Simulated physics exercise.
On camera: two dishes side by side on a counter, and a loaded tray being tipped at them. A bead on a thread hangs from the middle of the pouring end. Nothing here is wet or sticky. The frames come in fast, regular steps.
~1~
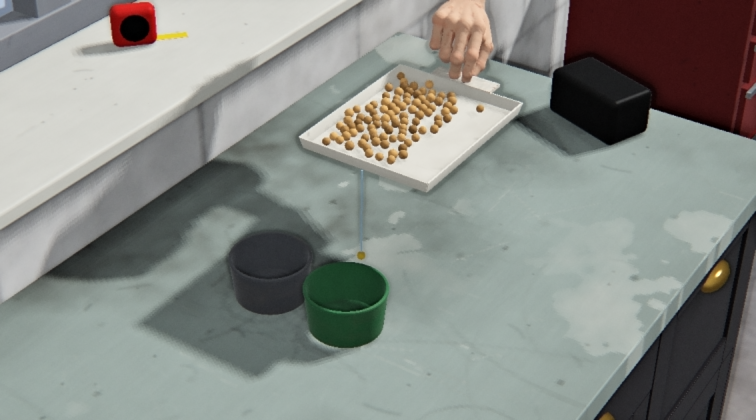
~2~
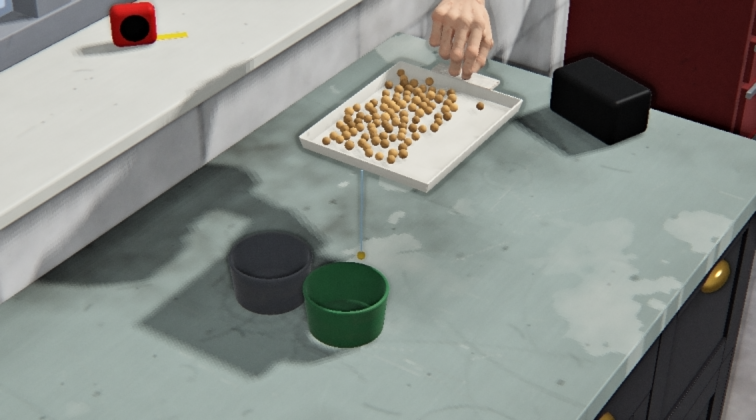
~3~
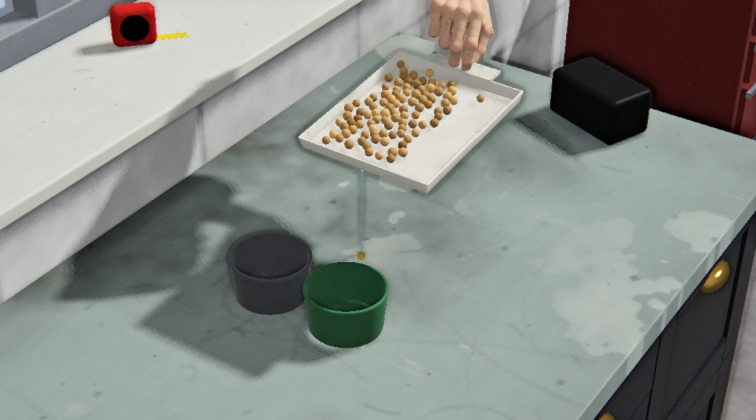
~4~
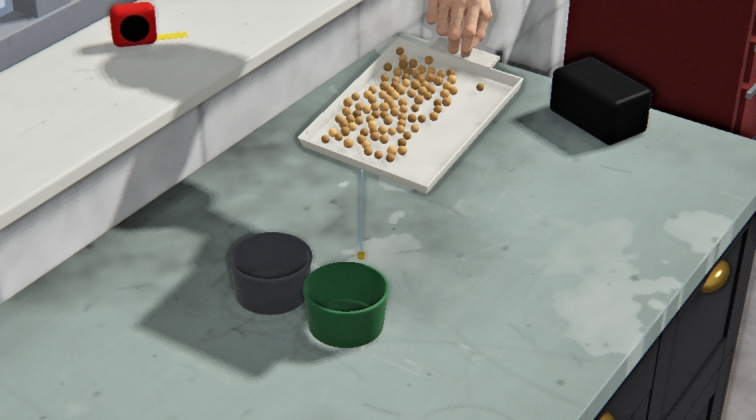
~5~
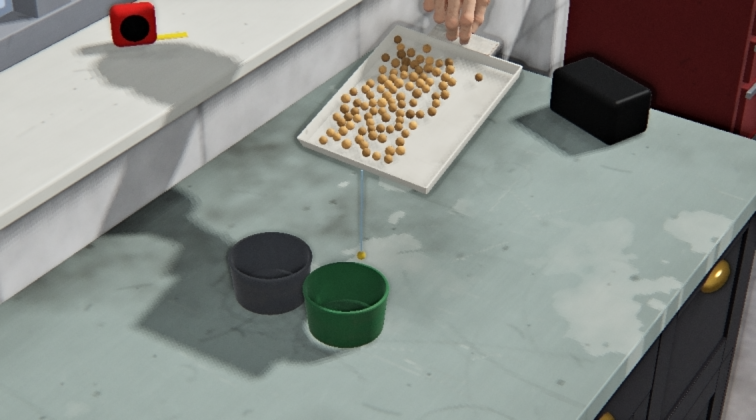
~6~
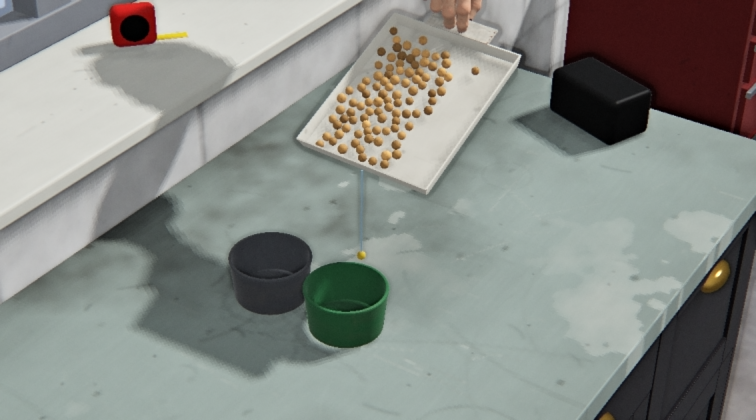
At first, a hand holds a white tray of round wooden beads level above a dark gray dish and a green dish on a counter, a bead hanging on a thread from its near edge. Then the hand raises the far end, tilting the tray more steeply, and the beads begin to shift and spread slightly.
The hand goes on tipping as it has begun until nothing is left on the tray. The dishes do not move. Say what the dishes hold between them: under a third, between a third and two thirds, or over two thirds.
In the dishes lies from one third to two thirds of it.
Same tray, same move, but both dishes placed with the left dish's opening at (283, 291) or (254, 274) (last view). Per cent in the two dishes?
In turn 30 and 30 in a hundred.
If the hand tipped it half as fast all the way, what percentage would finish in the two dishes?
Some 60 per cent.
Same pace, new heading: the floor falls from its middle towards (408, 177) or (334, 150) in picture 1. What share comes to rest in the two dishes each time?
In turn 0 and 70 in a hundred.
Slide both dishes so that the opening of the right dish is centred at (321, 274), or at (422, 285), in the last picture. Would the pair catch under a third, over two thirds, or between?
First the middle third, then under a third.
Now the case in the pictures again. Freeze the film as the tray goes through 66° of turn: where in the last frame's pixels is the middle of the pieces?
Around (365, 162).
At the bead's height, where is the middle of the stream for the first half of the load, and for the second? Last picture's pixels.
At about (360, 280), then at (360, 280).
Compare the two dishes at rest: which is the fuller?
The winner is the dish on the right.
Just after the last frame, tray tipped steeply; the larger part on the tray; about a tenth in the right dish; roughly a quarter in the air.
A moment on, tray tipped past a quarter turn; about a tenth on the tray; roughly a third in the right dish; about a tenth in the left dish; roughly a quarter outside both; roughly a quarter in the air.
Further on, tray tipped past a quarter turn; roughly half in the right dish; about a tenth in the left dish; roughly half outside both.
When it is over, tray tipped past a quarter turn; roughly half in the right dish; about a tenth in the left dish; roughly half outside both.
